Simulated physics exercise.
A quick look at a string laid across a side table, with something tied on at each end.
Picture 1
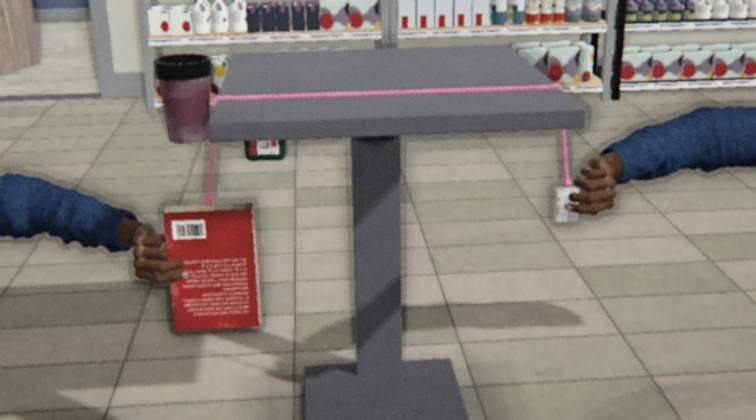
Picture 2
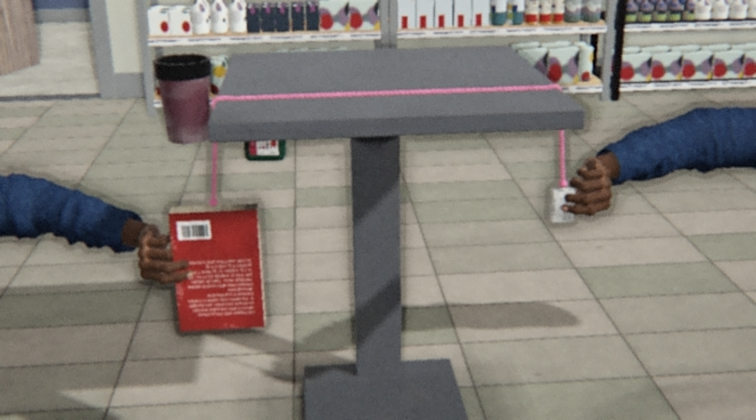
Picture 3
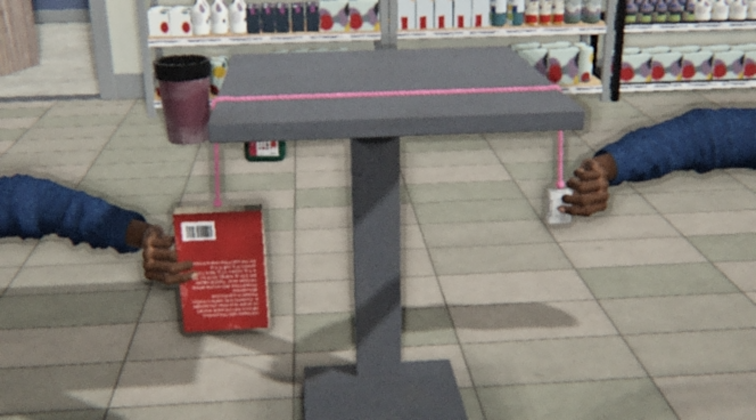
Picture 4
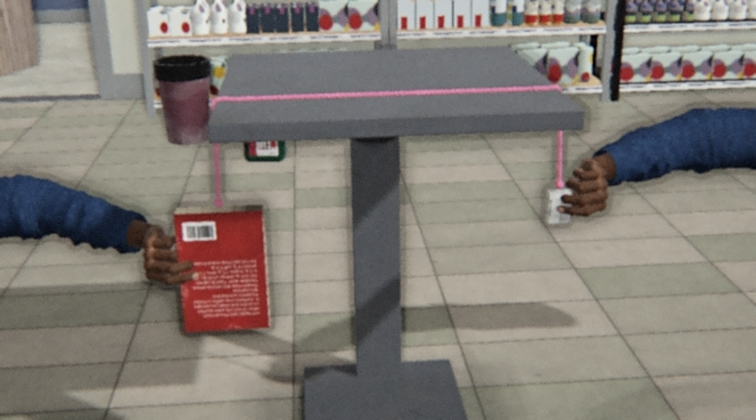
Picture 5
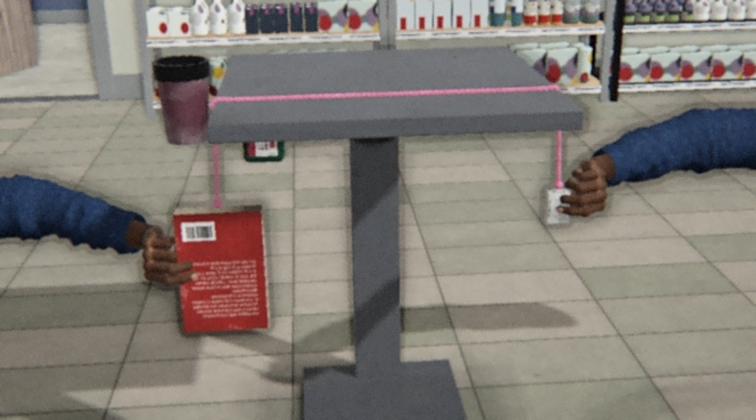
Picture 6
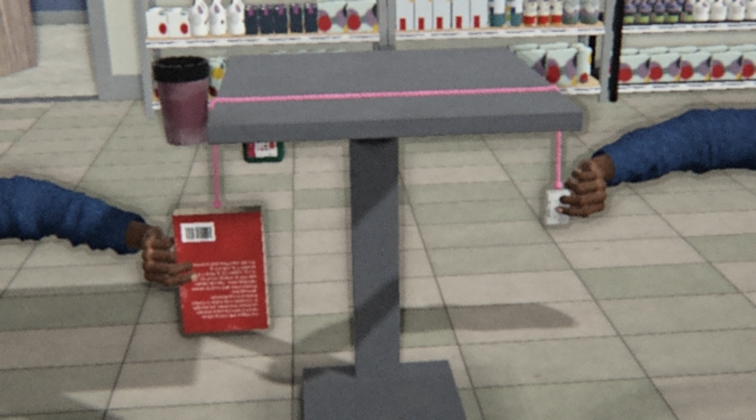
A red book hanging from a pink string across a gray table shifted slightly right in one hand, while another hand's small white box edged left; then both stayed almost still beside the cup.
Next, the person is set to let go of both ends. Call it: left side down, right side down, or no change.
Left side down.
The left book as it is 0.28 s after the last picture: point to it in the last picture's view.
Estimated centre: Close to (232, 379).
Then, 0.28 s later than the last view, left book lower near (232, 380); right matchbox pulled up onto the top.
Then, 0.56 s later than the last view, left book down on the floor; right matchbox higher.
Then, 0.86 s later than the last view, left book down on the floor; right matchbox down on the floor.
Finally, left book down on the floor; right matchbox down on the floor. The string drops leftwards.
